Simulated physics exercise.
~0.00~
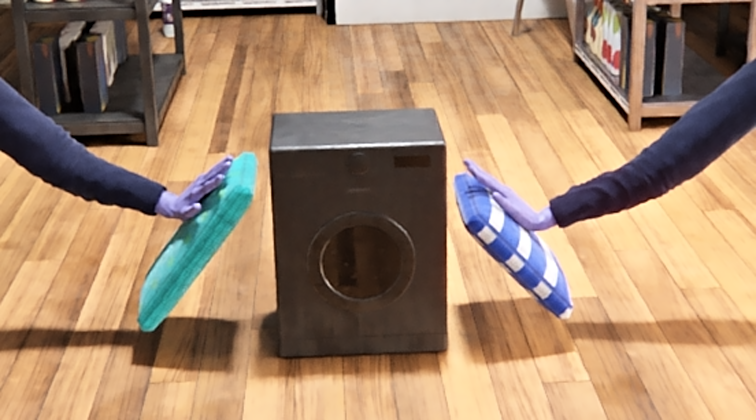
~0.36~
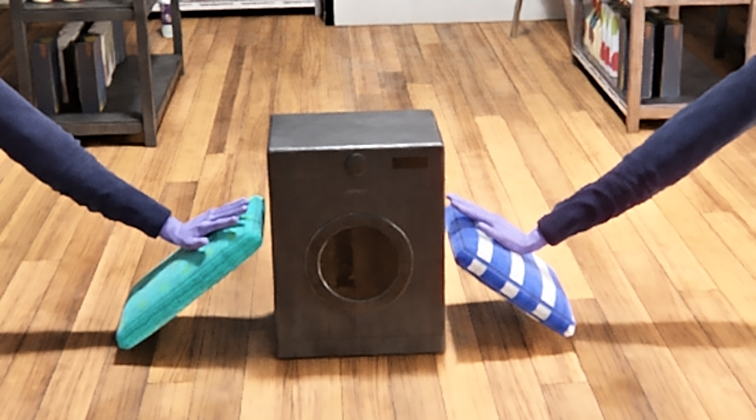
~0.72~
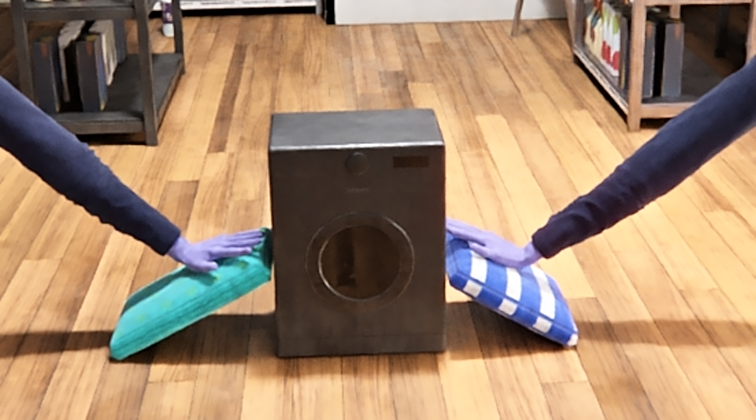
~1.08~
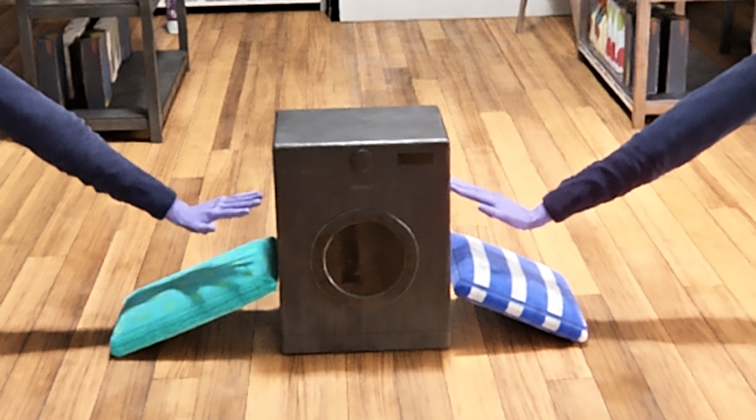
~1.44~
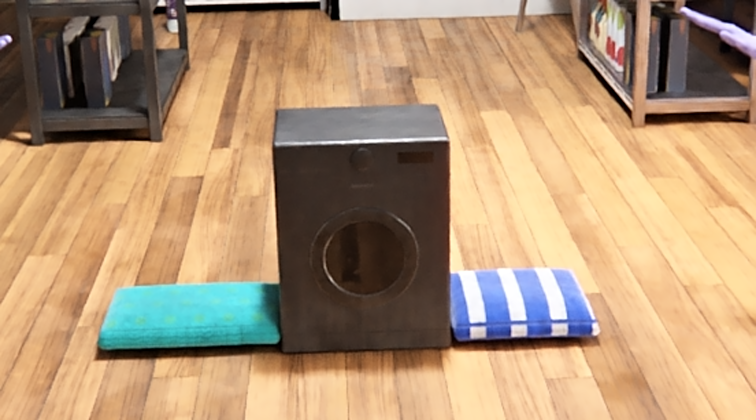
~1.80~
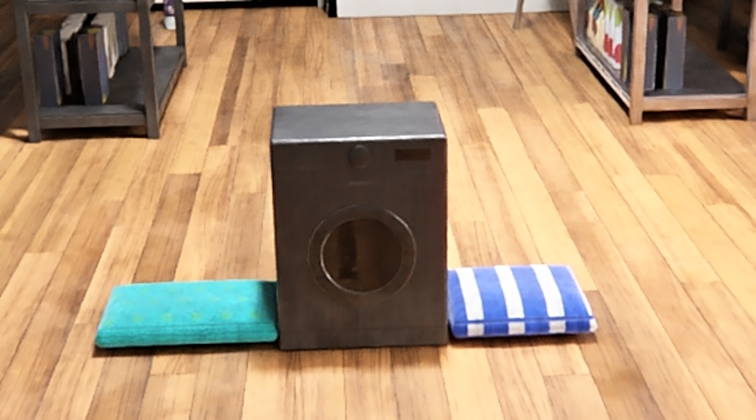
A turquoise pillow and a blue cushion slide down beside a black machine and lie flat.
